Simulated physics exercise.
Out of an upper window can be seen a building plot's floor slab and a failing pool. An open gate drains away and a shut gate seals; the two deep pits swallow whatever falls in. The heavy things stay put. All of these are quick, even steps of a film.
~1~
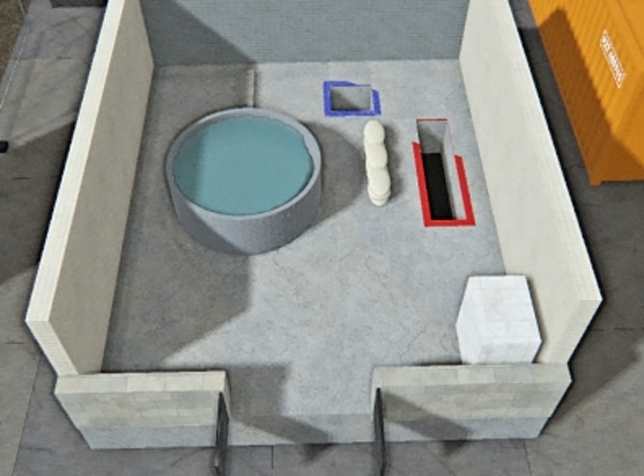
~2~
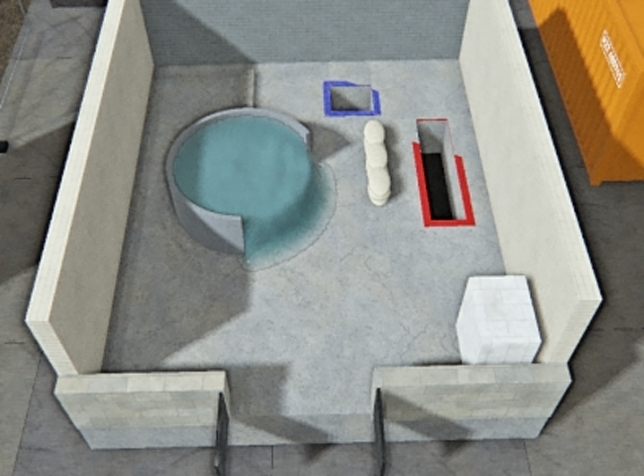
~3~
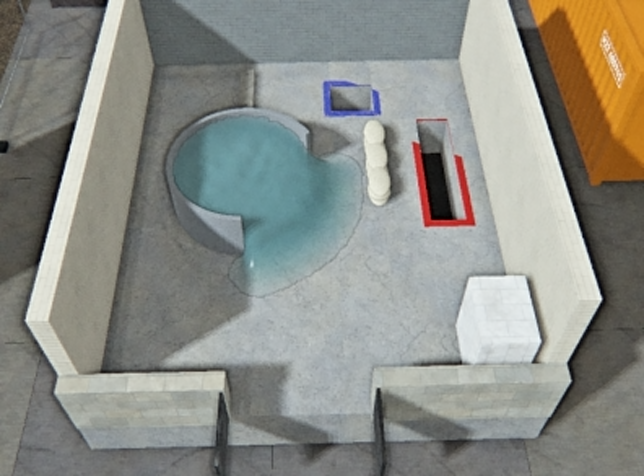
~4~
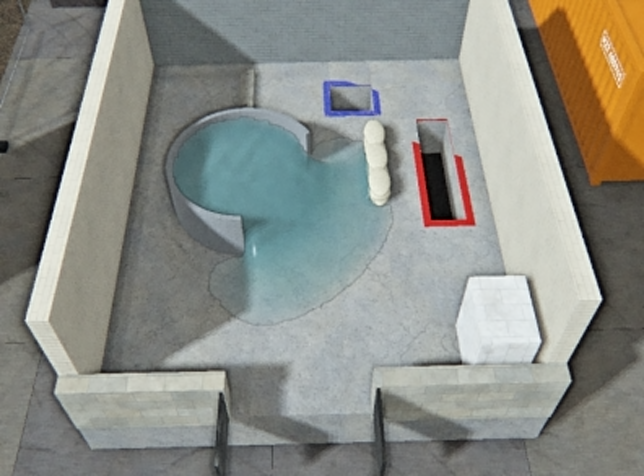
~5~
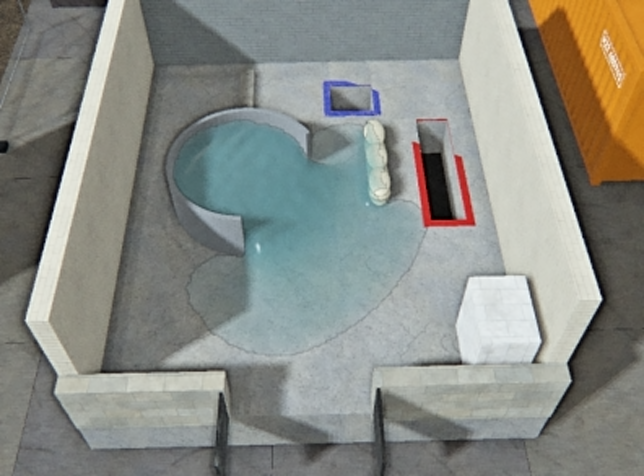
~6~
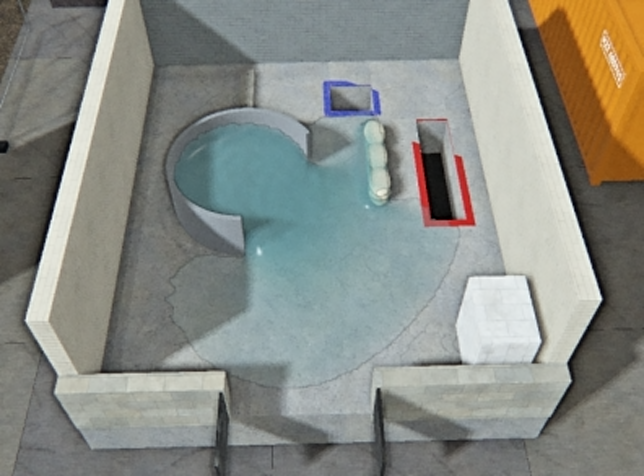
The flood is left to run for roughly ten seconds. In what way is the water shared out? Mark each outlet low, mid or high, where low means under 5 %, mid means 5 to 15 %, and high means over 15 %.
Marks - gate: High, red pit: High, blue pit: Mid.
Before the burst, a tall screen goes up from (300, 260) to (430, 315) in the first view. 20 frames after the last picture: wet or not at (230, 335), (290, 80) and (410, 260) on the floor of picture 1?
Swamped; swamped; swamped.
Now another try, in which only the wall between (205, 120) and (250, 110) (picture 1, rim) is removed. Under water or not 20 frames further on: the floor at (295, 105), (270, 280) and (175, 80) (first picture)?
As listed: Wet, not flooded, wet.
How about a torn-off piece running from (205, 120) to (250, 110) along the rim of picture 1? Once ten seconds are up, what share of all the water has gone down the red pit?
Red: 10 %.
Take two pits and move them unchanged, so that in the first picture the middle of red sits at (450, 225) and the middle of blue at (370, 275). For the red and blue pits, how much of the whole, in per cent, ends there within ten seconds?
Red has 25 parts of a hundred and blue has 40.
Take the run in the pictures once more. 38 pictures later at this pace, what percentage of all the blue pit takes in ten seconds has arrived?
Approximately 75 in a hundred, I reckon.
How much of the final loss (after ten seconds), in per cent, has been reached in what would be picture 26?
Approximately 40 %.
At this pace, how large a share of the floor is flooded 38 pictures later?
Estimate: Near 80 %.
A moment on, water covers 45 % of the floor; the gate 2 %, the red pit 1 %, the blue pit 2 %.
Next, water covers 50 % of the floor; the gate 6 %, the red pit 2 %, the blue pit 4 %.
Then, water covers 55 % of the floor; the gate 12 %, the red pit 6 %, the blue pit 5 %.
Later, water covers 80 % of the floor; the gate 20 %, the red pit 15 %, the blue pit 7 %.
In the end, water covers 85 % of the floor; the gate 26 %, the red pit 20 %, the blue pit 9 %.
